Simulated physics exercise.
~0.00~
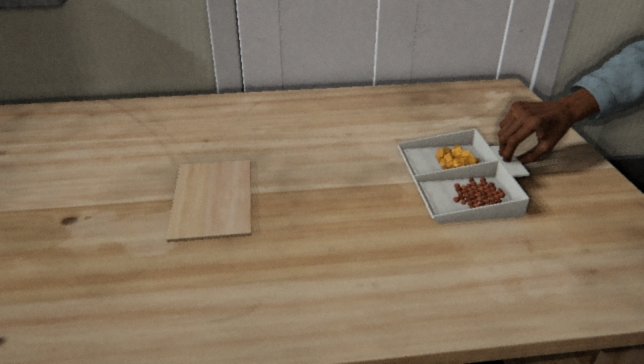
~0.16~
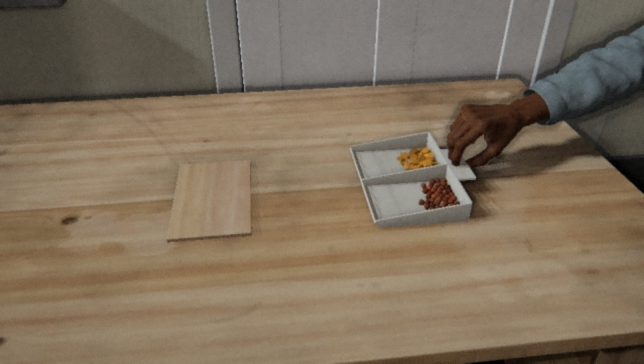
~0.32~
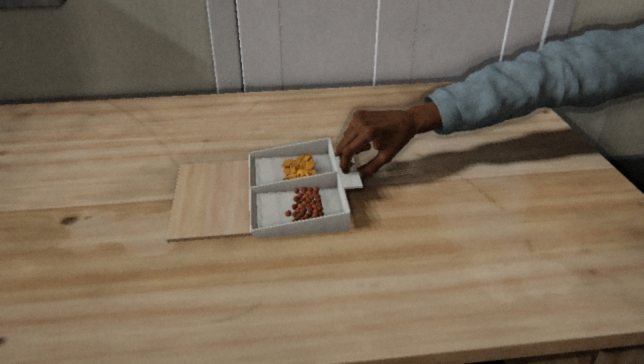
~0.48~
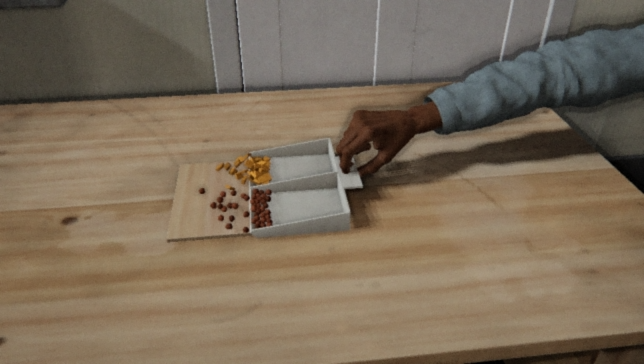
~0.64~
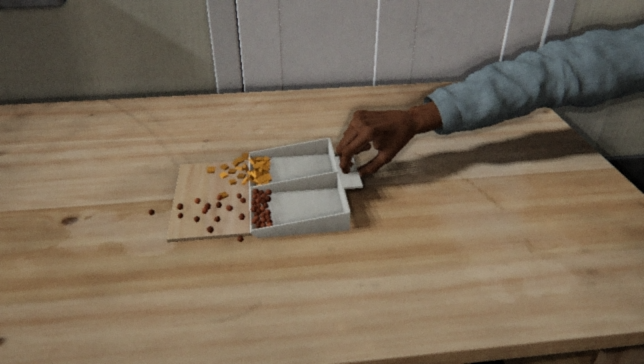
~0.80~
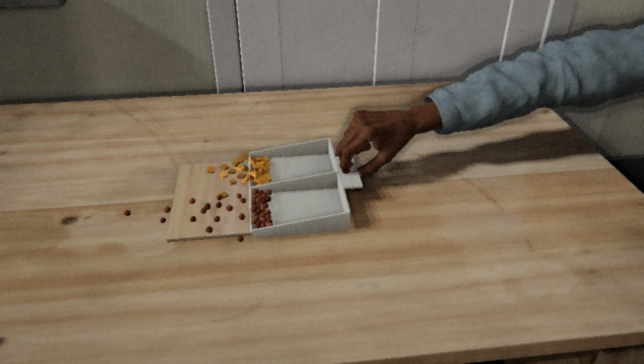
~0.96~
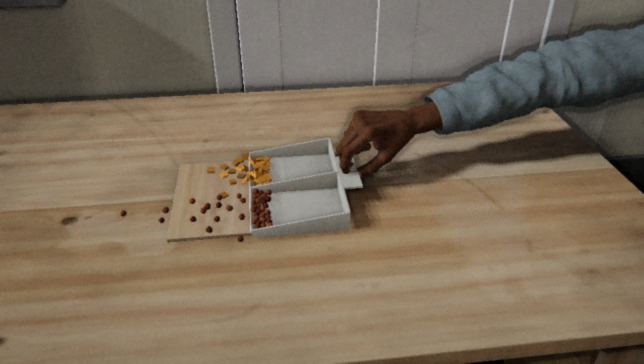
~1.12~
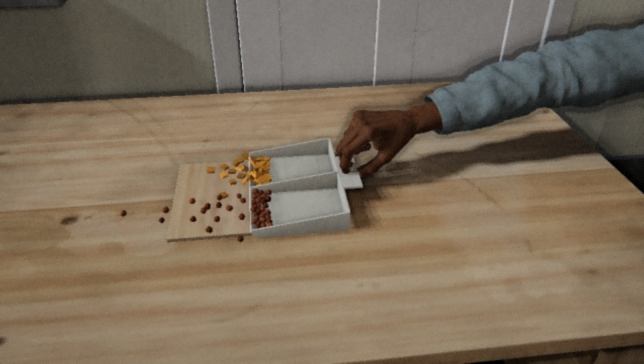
At first, a hand at the right holds a pale divided tray on a wooden table, with small yellow-orange pieces in the far section and reddish-brown ones in the near section. The hand slides the tray left toward a flat wooden board. The tray stops against the board's edge, and both groups shift forward, some pieces spilling over the low front rim. Several reddish-brown pieces scatter across the board, and a few roll past it onto the table. Finally everything rests, with part of each group out and the rest bunched at the tray's front.
